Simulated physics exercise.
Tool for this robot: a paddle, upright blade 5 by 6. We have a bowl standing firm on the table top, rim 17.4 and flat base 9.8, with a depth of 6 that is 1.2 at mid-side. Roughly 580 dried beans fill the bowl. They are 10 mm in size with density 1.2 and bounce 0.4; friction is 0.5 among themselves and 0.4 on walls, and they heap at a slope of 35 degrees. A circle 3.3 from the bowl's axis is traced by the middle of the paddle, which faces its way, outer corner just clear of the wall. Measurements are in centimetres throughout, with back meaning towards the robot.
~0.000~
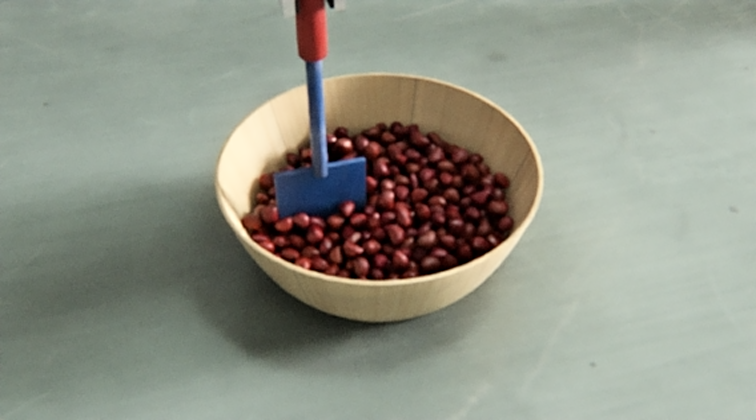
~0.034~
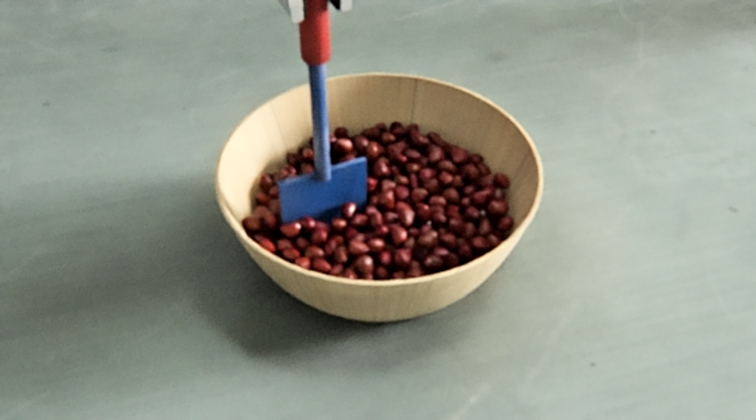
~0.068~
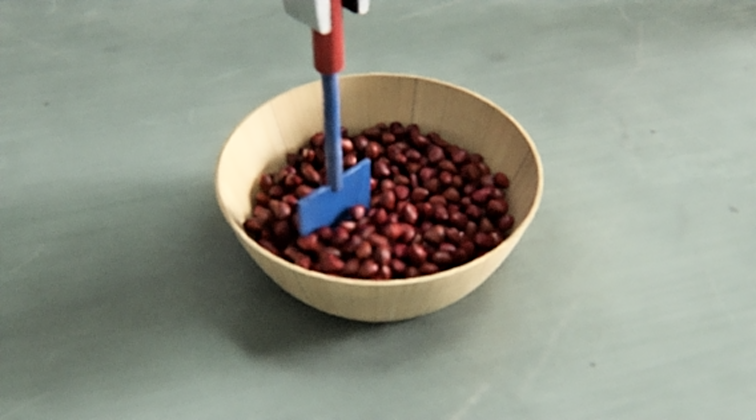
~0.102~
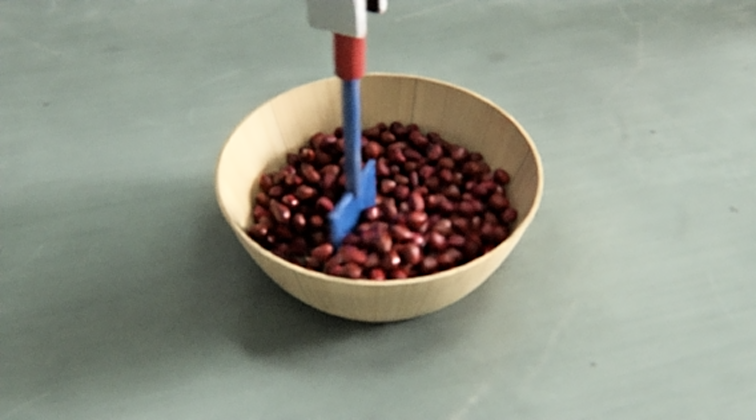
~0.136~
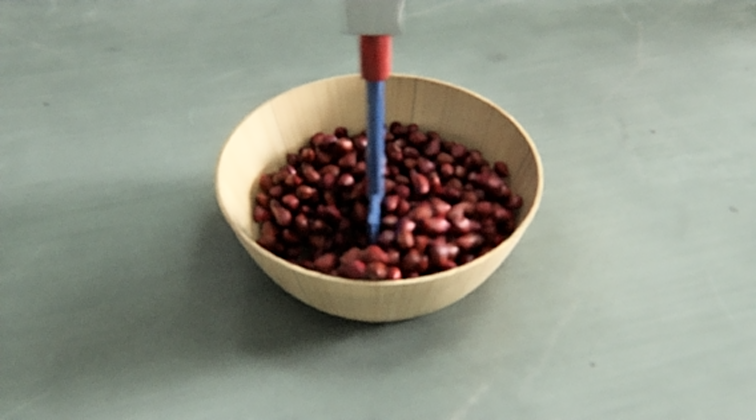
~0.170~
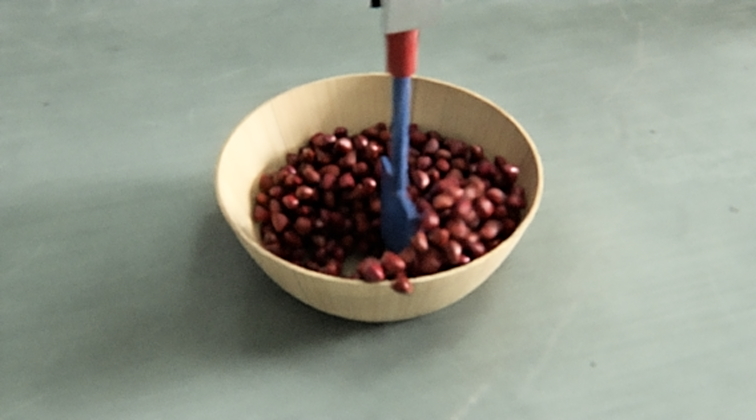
On a grey-green table top, a pale wooden bowl holds a heap of dark red beans, with a blue paddle standing in them at the left. Gripped by the robot, the paddle sweeps toward the viewer and rightward through the beans, turning edge-on as it pushes them up along the near right side.
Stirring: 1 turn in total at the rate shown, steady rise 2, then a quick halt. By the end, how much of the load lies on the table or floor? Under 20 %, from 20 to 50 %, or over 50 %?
Under 20 %.
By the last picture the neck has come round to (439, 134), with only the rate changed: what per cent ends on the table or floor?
I'd say near 25 per cent.
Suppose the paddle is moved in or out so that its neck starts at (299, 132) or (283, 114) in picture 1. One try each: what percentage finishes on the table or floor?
I'd guess some 20 and 5 percent.
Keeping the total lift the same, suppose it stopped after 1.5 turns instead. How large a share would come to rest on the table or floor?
I'd reckon near 15 per cent.
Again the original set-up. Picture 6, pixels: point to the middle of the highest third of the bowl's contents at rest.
The centre is near pixel (309, 233).
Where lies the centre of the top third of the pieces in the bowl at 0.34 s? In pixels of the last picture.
I'd point to somewhere close to (414, 123).
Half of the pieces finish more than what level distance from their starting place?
Around 6 centimetres.
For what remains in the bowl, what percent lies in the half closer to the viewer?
I'd put it near 60 per cent.
After 0.34 s, 194° round, highest piece 9 above the table; 565 in the bowl, 3 on the table or floor, 7 in flight or on the tool.
After 0.50 s, 297° round, highest piece 9 above the table; 528 in the bowl, 28 on the table or floor, 19 in flight or on the tool.
After 0.79 s, 0° round, highest piece 7 above the table; 497 in the bowl, 78 on the table or floor.
After 1.49 s, 0° round, highest piece 7 above the table; 497 in the bowl, 78 on the table or floor.
At rest, 497 in the bowl, 78 on the table or floor. That is 14 % on the table or floor.
